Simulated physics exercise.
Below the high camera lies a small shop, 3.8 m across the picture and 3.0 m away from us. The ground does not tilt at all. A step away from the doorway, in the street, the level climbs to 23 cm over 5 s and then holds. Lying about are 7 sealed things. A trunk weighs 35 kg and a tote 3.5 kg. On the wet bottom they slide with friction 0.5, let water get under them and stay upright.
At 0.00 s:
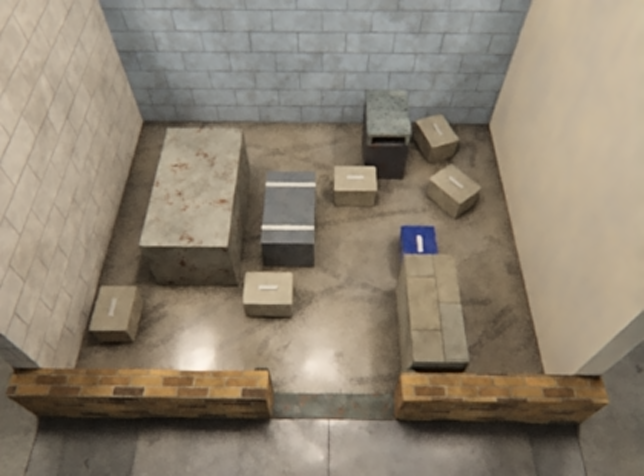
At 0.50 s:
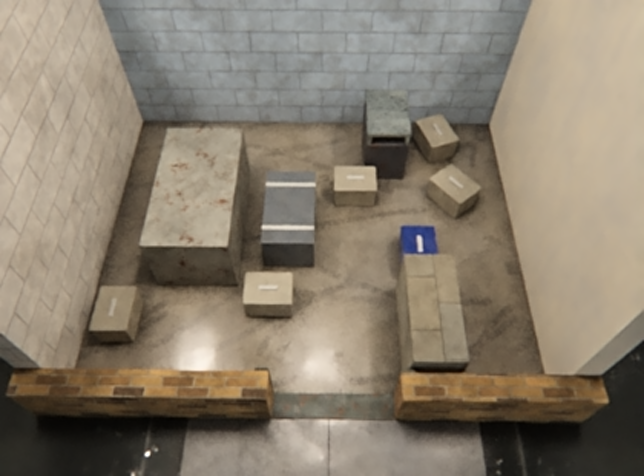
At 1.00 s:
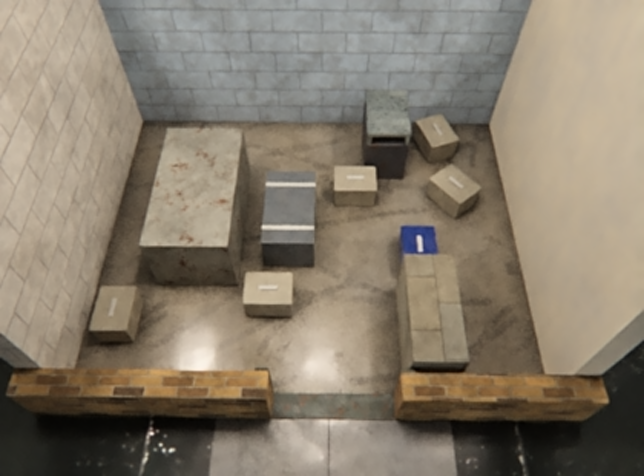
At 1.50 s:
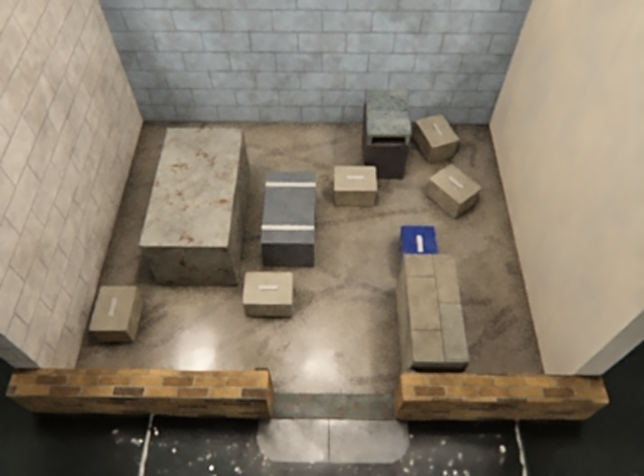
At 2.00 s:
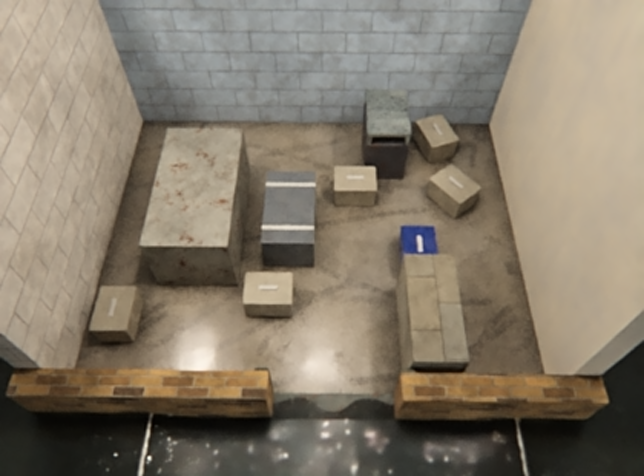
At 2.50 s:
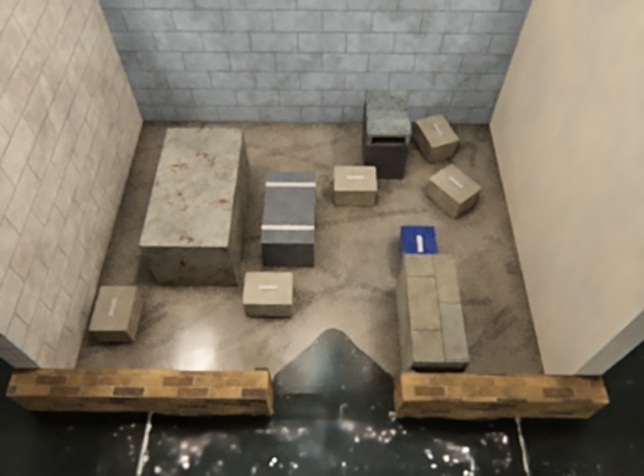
Dark water spreading across the street outside a small shop, then entering through the doorway while the boxes inside stay still.
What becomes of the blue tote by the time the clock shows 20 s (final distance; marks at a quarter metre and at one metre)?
It gets shunted a bit.
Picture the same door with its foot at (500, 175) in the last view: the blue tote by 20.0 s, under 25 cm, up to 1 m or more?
I'd expect the blue tote to get swept far off.
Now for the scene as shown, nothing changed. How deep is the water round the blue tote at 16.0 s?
I'd put it at about 15 cm.
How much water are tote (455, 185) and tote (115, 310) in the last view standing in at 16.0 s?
Roughly 22 and 16 cm.
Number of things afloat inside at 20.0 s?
I get 7.
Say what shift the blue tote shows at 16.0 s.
Some 20 cm from the start.
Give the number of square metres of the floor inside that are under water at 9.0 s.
About 10.0 m2.
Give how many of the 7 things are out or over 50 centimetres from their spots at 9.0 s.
By my reckoning, 6.
After 4.0 s the blue tote is near (420, 244), 0.0 m from its start, aground; 0 afloat.
After 9.0 s the blue tote is near (437, 251), 0.2 m from its start, afloat; 7 afloat.
After 16.0 s the blue tote is near (444, 224), 0.2 m from its start, afloat; 7 afloat.
After 20.0 s the blue tote is near (485, 217), 0.6 m from its start, afloat; 7 afloat.
